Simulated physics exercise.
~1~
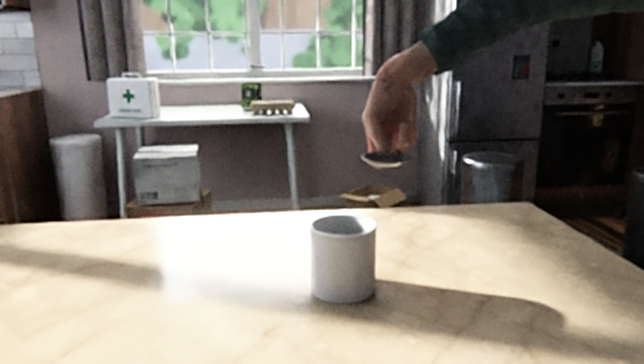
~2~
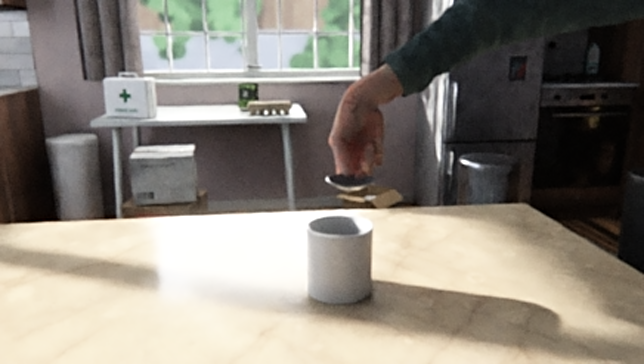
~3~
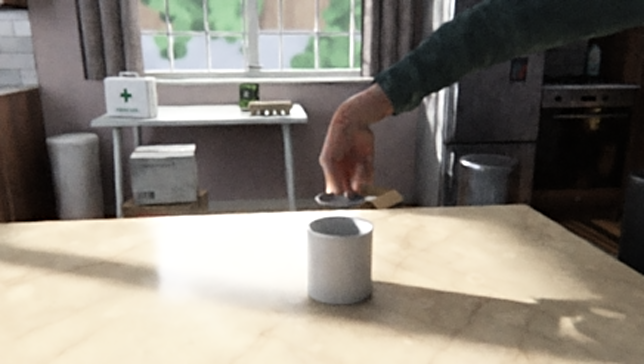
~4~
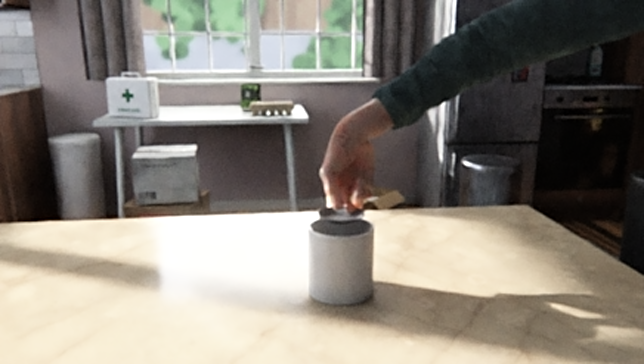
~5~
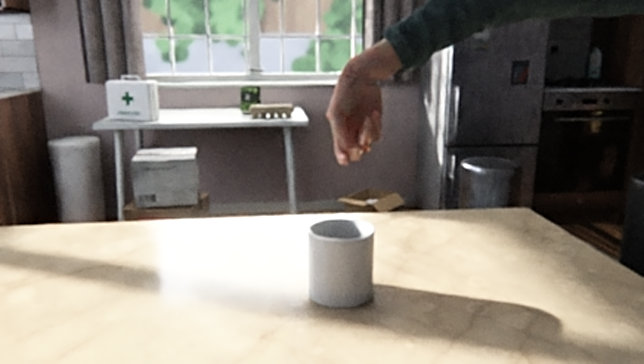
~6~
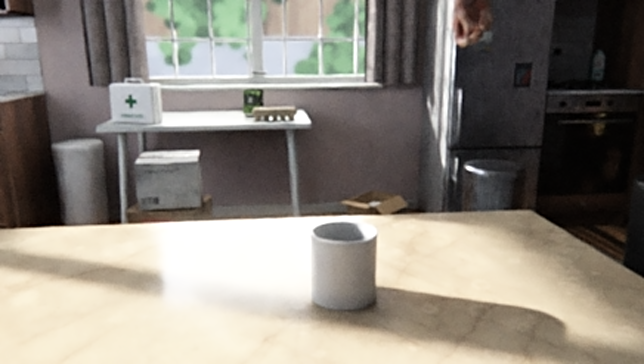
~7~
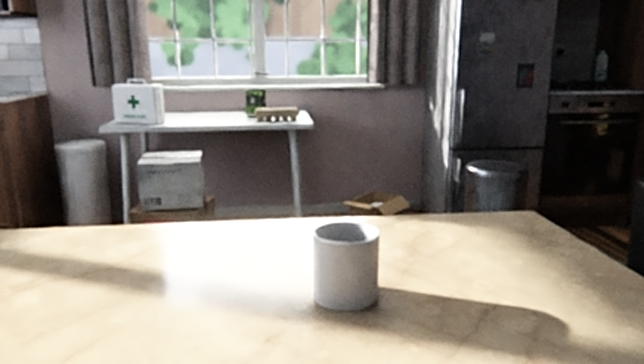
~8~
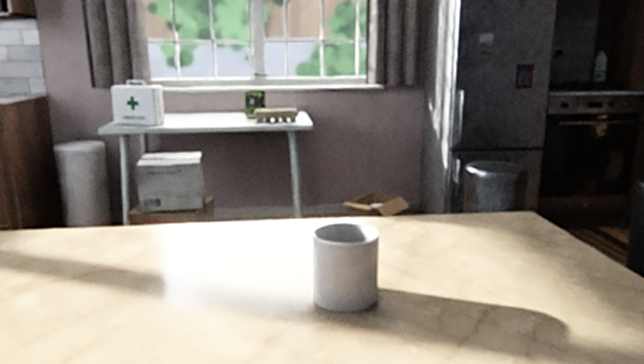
A small grey saucer, held by a hand above a pale mug on a sunlit table, moved left and down to the opening, then dropped inside and out of sight as the hand let go and withdrew, leaving the mug standing alone.
